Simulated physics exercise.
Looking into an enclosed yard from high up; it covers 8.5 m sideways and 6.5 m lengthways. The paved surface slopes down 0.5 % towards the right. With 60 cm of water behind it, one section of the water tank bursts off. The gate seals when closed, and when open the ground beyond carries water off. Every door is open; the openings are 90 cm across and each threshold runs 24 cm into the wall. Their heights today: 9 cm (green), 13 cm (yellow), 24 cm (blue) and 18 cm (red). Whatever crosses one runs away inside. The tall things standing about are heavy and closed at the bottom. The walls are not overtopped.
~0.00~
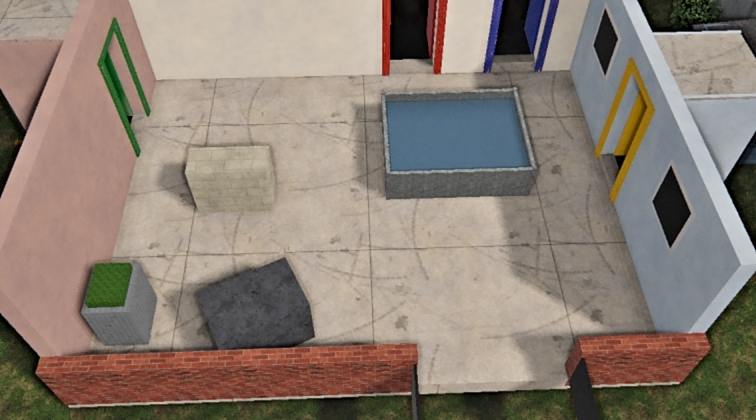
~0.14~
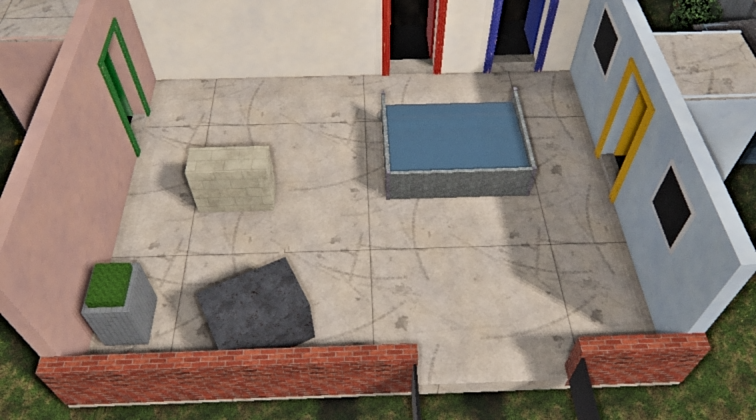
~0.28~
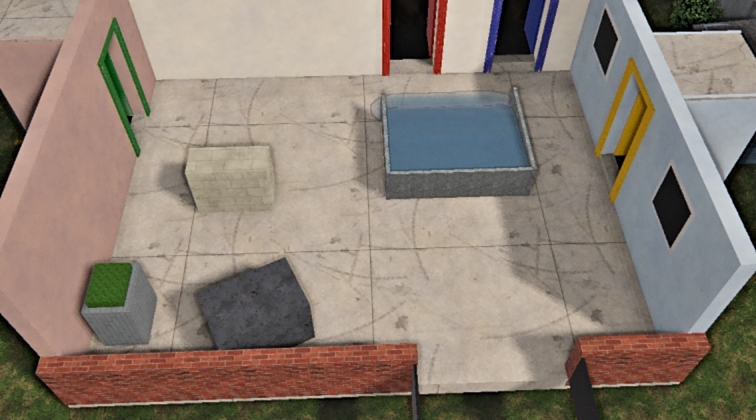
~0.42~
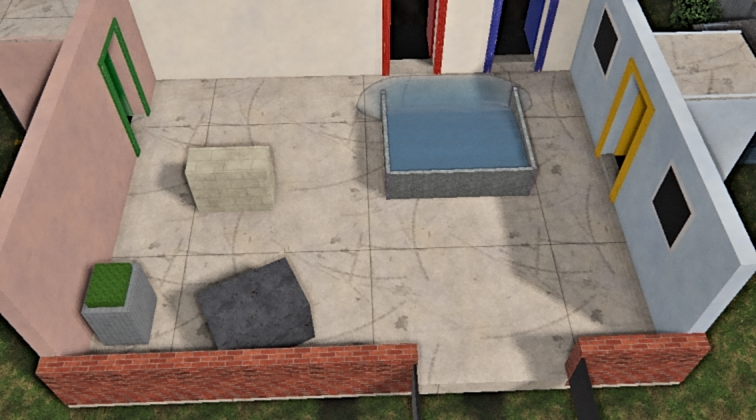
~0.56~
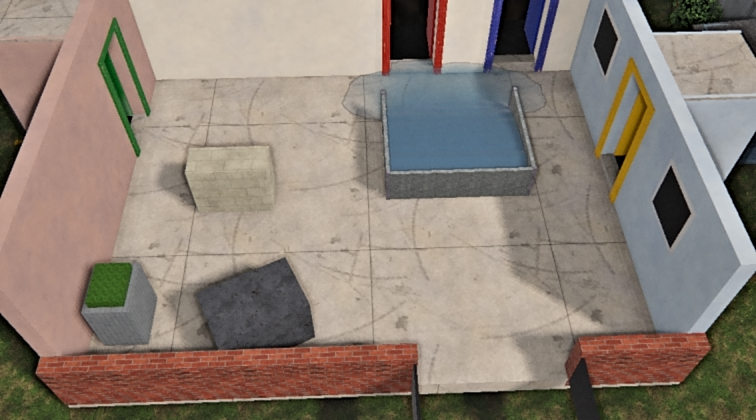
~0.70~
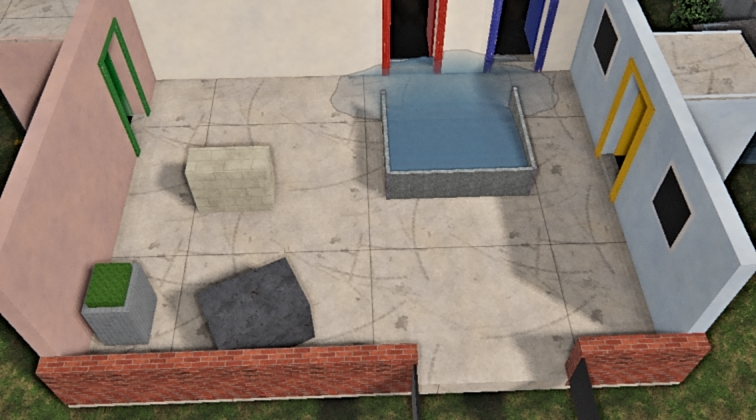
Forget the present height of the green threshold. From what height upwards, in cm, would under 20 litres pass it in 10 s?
Close to 9.5 cm is just enough.
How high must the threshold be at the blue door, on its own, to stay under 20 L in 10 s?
About 25 cm at blue.
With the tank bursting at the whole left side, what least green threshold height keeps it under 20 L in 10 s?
Some 21 cm.
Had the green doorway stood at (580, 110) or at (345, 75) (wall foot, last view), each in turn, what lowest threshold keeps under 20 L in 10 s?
About 20 and 12.0 cm.
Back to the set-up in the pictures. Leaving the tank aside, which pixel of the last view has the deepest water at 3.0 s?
Near (569, 70).
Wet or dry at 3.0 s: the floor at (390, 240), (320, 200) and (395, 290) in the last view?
In turn: Still dry, not reached, not reached.
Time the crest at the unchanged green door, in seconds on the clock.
Around 3.6 s.
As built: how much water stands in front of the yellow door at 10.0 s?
Roughly 3.5 cm deep.
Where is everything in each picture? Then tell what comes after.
Still water, 60 cm deep, in the water tank at (455, 132); the green door at (127, 94) is dry, in the first picture.
Water pours out on the far side and has run 0.3 m, to a hidden place; about 8 cm deep outside, 60 cm at the back, in the second picture.
The front is at a hidden place, 0.7 m from the gap on the far side; 1.7 m2 of floor is wet, 60 cm left at the back, in the third picture.
Water pours out on the far side and has run 1.2 m, to (422, 78); about 10 cm deep outside, 60 cm at the back, in the fourth picture.
The front is at (404, 63), 1.5 m from the gap on the far side; 4.5 m2 of floor is wet, 54 cm left at the back, in the fifth picture.
Water pours out on the far side and has run 1.5 m, to (534, 71); about 12 cm deep outside, 50 cm at the back; the green door at (127, 94), 5.8 m from the gap, is still 4.0 m from the nearest water, in the sixth picture.
After 1.4 s water covers 15 % of the floor, deepest (44 cm) near (448, 79); it has not reached the green door.
After 3.0 s water covers 40 % of the floor, deepest (32 cm) near (569, 70); 5 cm at the green door, 0 litres in over its 9 cm threshold.
After 10.0 s water covers 95 % of the floor, deepest (8 cm) near (567, 94); 3 cm at the green door, 26 litres in over its 9 cm threshold.
At the green door as built, the water arrived by 3.0 s and peaked near 15 cm at 3.6 s.
With a threshold of 7.5 cm, 41 litres would have come in within the 10 s; with 12 cm, 7 litres. So under 20 litres takes about 9.5 cm.
